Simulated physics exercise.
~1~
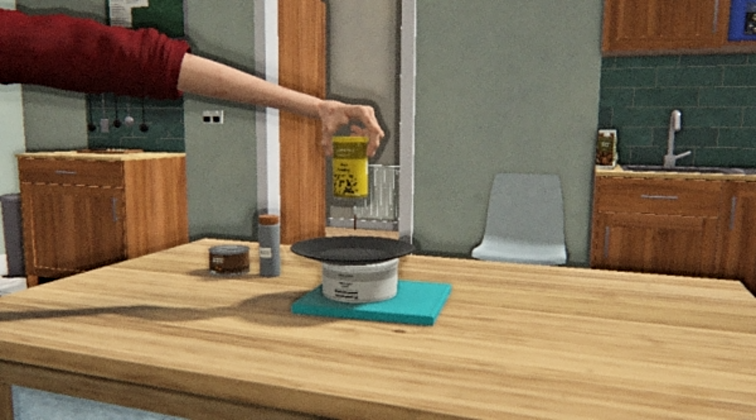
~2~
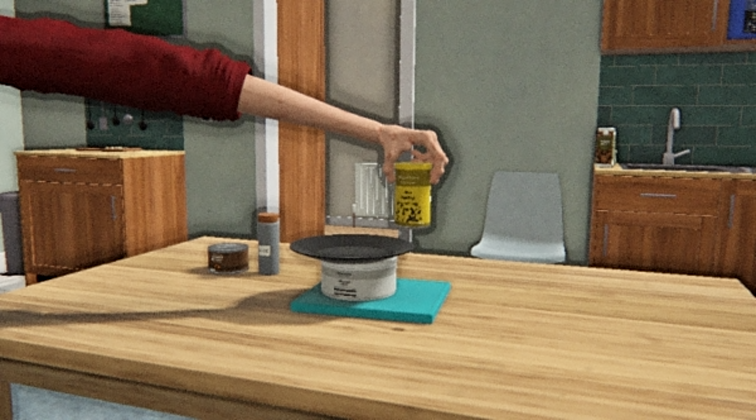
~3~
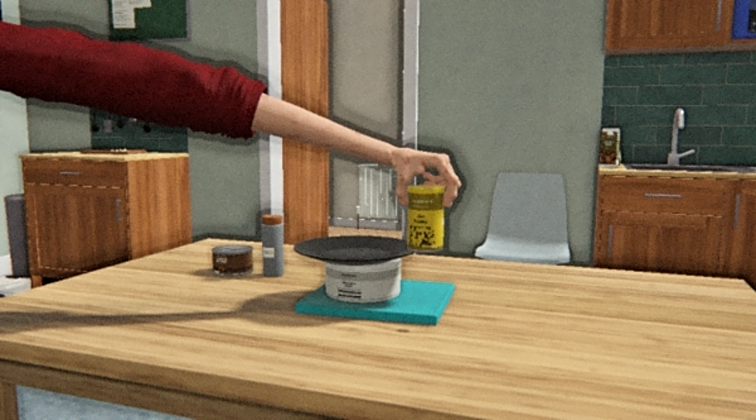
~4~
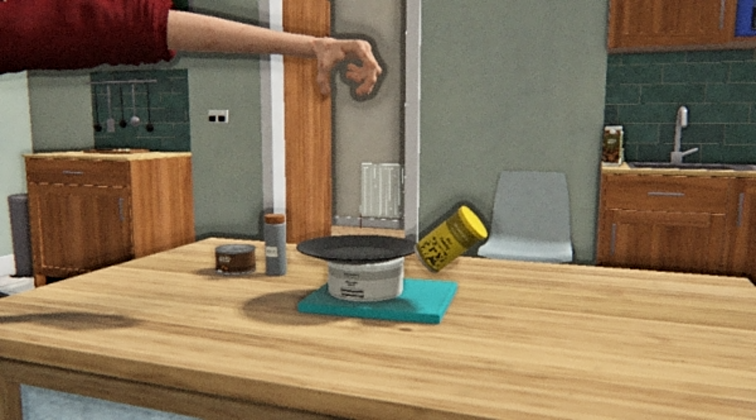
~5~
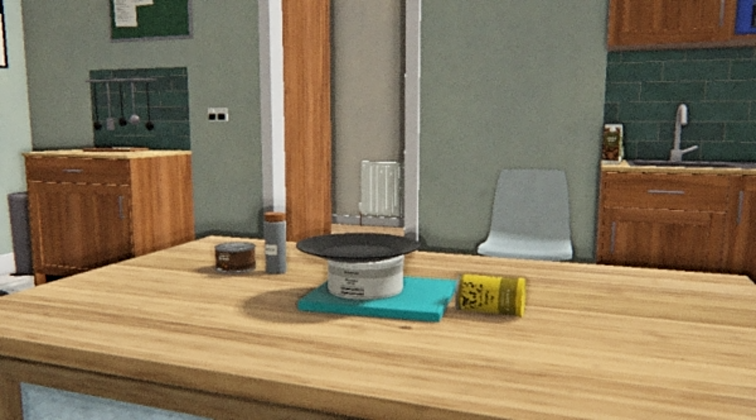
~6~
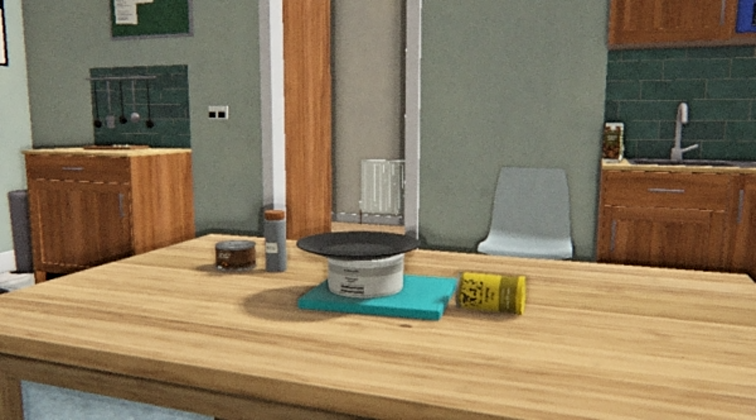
The clip opens on a wooden kitchen table where a black plate rests on a white tub atop a turquoise tray, with a brown tub and a grey shaker to the left. A hand in a red sleeve holds a yellow tin upright above the plate. The hand carries the tin right and down, lowering it beside the plate's right edge. It then lets go and draws back left as the tin tips over. The tin drops to the table and ends on its side, right of the tray, while everything else stays in place.
